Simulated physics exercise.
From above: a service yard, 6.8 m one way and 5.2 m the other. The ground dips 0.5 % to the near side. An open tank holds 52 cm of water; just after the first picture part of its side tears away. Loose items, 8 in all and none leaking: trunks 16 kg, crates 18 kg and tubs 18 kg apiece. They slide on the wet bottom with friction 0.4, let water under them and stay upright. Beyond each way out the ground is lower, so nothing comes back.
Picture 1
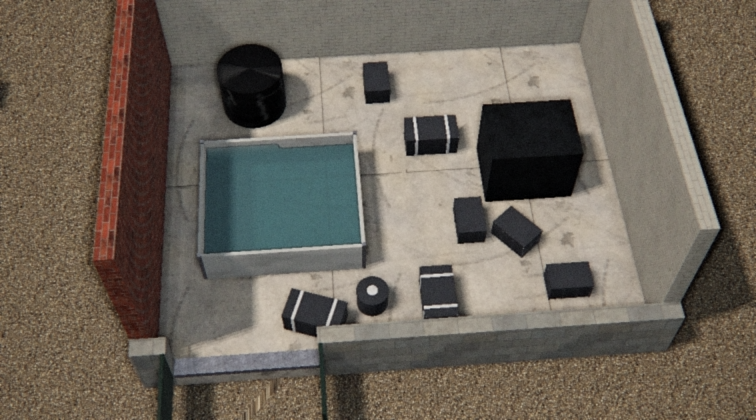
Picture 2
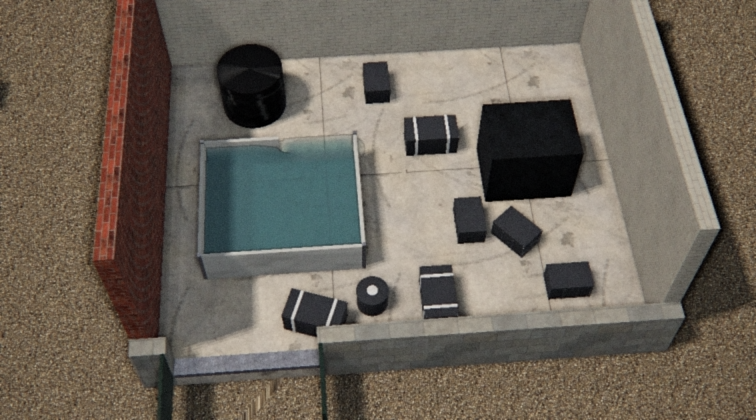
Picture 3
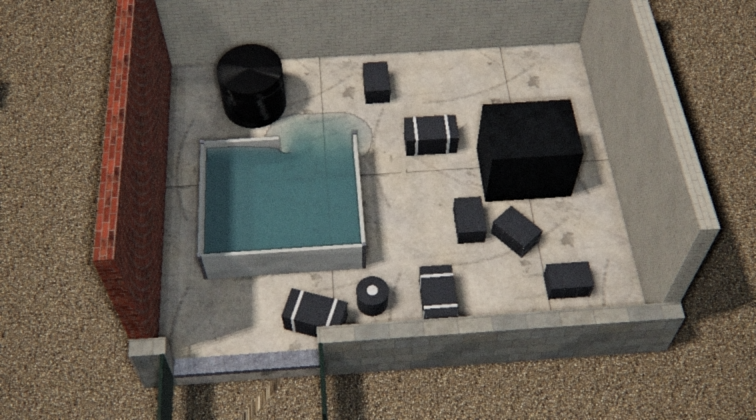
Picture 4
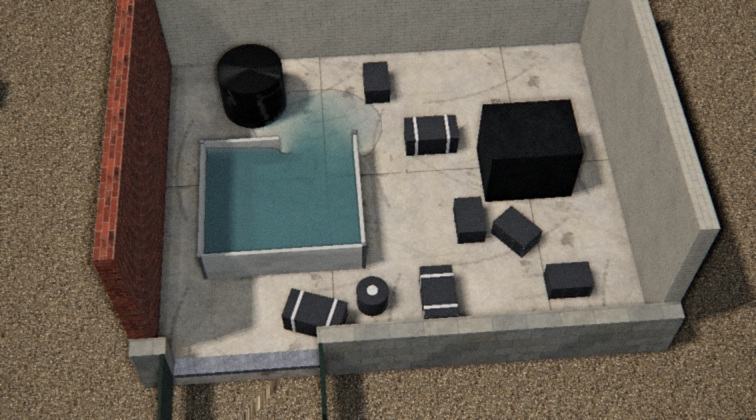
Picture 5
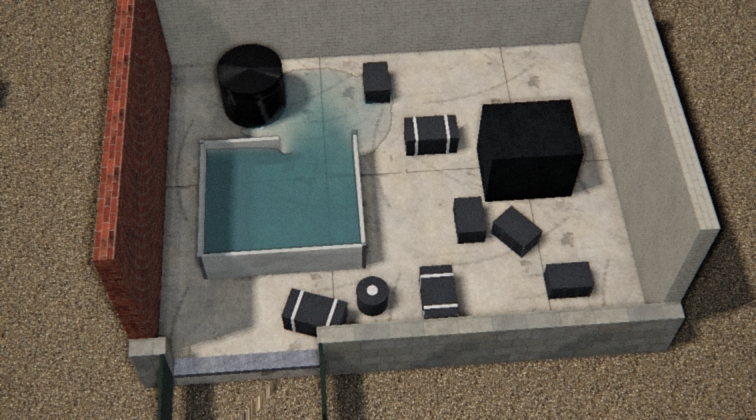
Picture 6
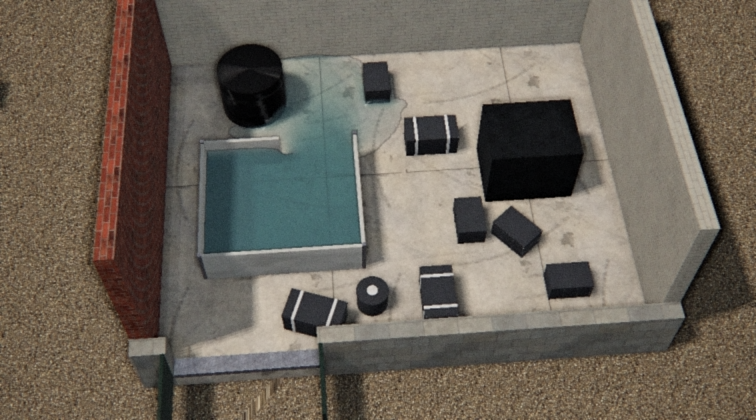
We see a walled yard from above, where part of an open tank's far side gives way and water spreads across the floor toward the black drum and nearby crates, while the scattered dark objects stay still.
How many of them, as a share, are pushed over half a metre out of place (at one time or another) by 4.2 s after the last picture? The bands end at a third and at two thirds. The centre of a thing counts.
It is less than a third.
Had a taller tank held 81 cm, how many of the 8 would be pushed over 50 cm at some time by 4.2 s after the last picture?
In that case 2 of them.
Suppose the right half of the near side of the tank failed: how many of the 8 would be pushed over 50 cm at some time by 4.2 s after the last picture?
In that case 4 of them.
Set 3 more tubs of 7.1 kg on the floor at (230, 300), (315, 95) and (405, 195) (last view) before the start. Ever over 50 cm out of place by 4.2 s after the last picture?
In that order: Under, over, less.
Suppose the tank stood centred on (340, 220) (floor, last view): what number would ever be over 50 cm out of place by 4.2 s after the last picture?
In that case 2 of them.
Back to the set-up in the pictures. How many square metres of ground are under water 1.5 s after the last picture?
Roughly 14 m2.
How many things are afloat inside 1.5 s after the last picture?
I count 1.
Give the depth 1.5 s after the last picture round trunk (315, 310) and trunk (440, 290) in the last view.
Roughly 0 and 0 cm.
Then, 0.4 s after the last picture 0 of 8 are over 50 cm from their spots; 0 afloat.
Then, 1.5 s after the last picture 1 of 8 are over 50 cm from their spots; 1 afloat.
Then, 2.8 s after the last picture 1 of 8 are over 50 cm from their spots; 0 afloat.
Then, 4.2 s after the last picture 1 of 8 are over 50 cm from their spots, and 1 have been at some point; 1 afloat.
